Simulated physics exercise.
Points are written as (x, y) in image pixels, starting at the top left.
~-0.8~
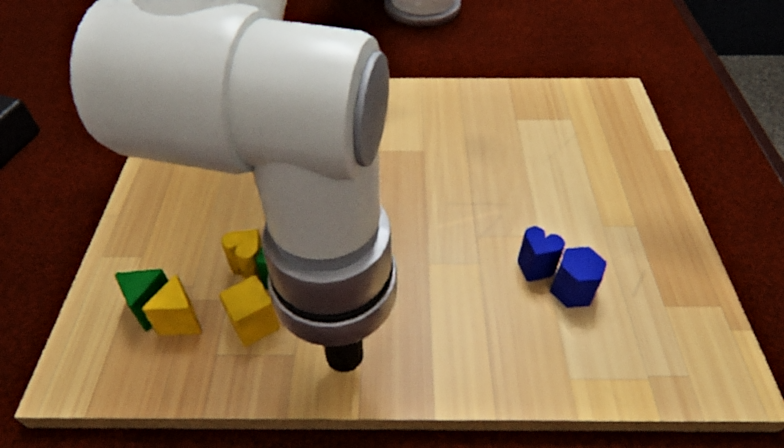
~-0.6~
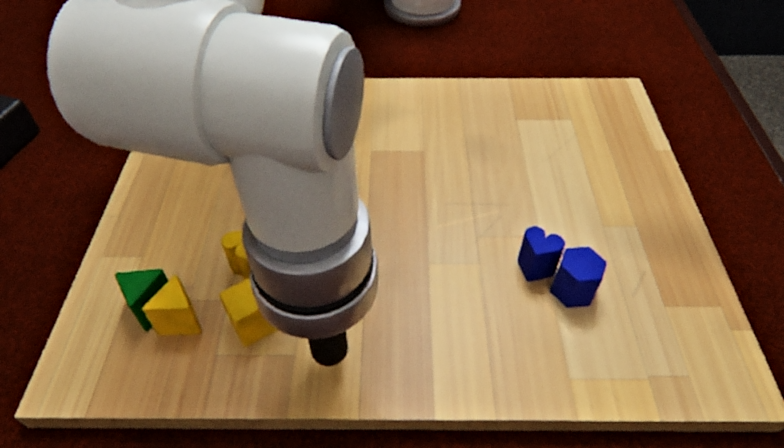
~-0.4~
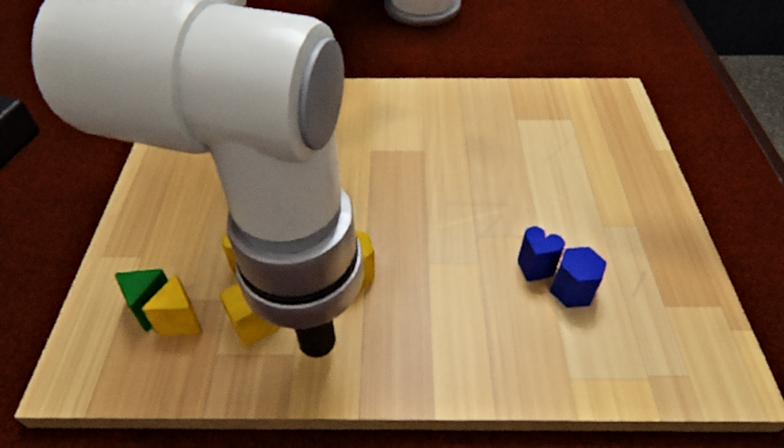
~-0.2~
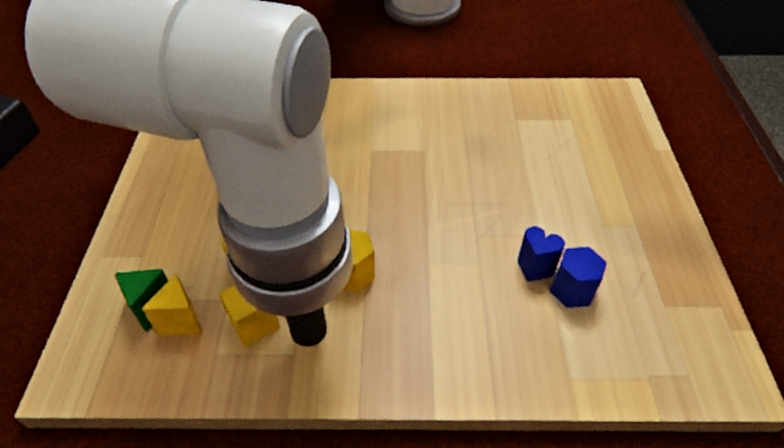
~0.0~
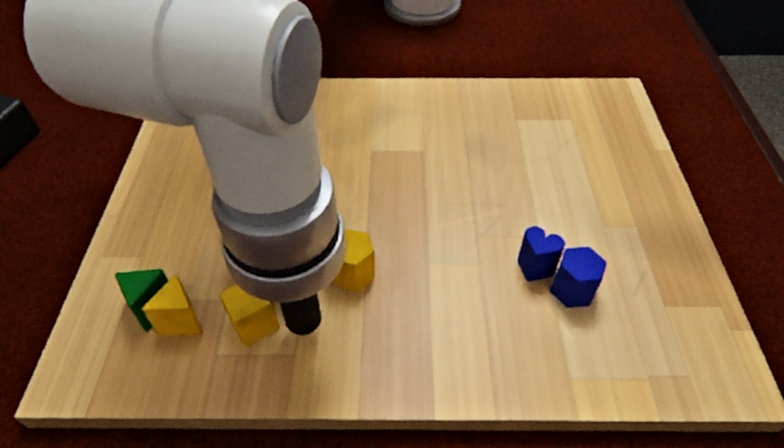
Robot arm moving slightly left, then edging away from the board's front edge, while yellow, green and blue blocks stay still.
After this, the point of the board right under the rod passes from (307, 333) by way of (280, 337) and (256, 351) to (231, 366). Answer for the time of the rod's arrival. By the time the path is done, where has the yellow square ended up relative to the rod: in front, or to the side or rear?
When the path ends, it will lie beside or behind the rod.
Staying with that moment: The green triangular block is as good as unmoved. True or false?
That claim is true.
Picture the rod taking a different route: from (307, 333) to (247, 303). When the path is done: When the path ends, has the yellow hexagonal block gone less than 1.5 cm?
I'd say yes.
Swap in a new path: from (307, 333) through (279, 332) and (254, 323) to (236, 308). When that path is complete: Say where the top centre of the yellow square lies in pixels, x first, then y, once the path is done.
If I read the scene right, the answer is (182, 277).
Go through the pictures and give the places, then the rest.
The first picture shows rod's lower end at (345, 355); green triangular block at (135, 282); yellow triangular block at (168, 296); yellow square at (245, 297); green square hidden.
The second picture shows rod at (330, 350); blocks still.
The third picture shows rod at (317, 341); blocks still.
The fourth picture shows rod at (309, 331); blocks still.
The fifth picture shows rod at (304, 320); green triangular block at (135, 282); yellow triangular block at (168, 296); yellow square at (245, 297); green square hidden.
On the path given first. Halfway along, rod at (263, 332); yellow square at (223, 298), turned 30° clockwise.
At the end, rod at (225, 354); green triangular block still; yellow triangular block at (164, 293); yellow square at (210, 306), turned 80° clockwise; green square still.
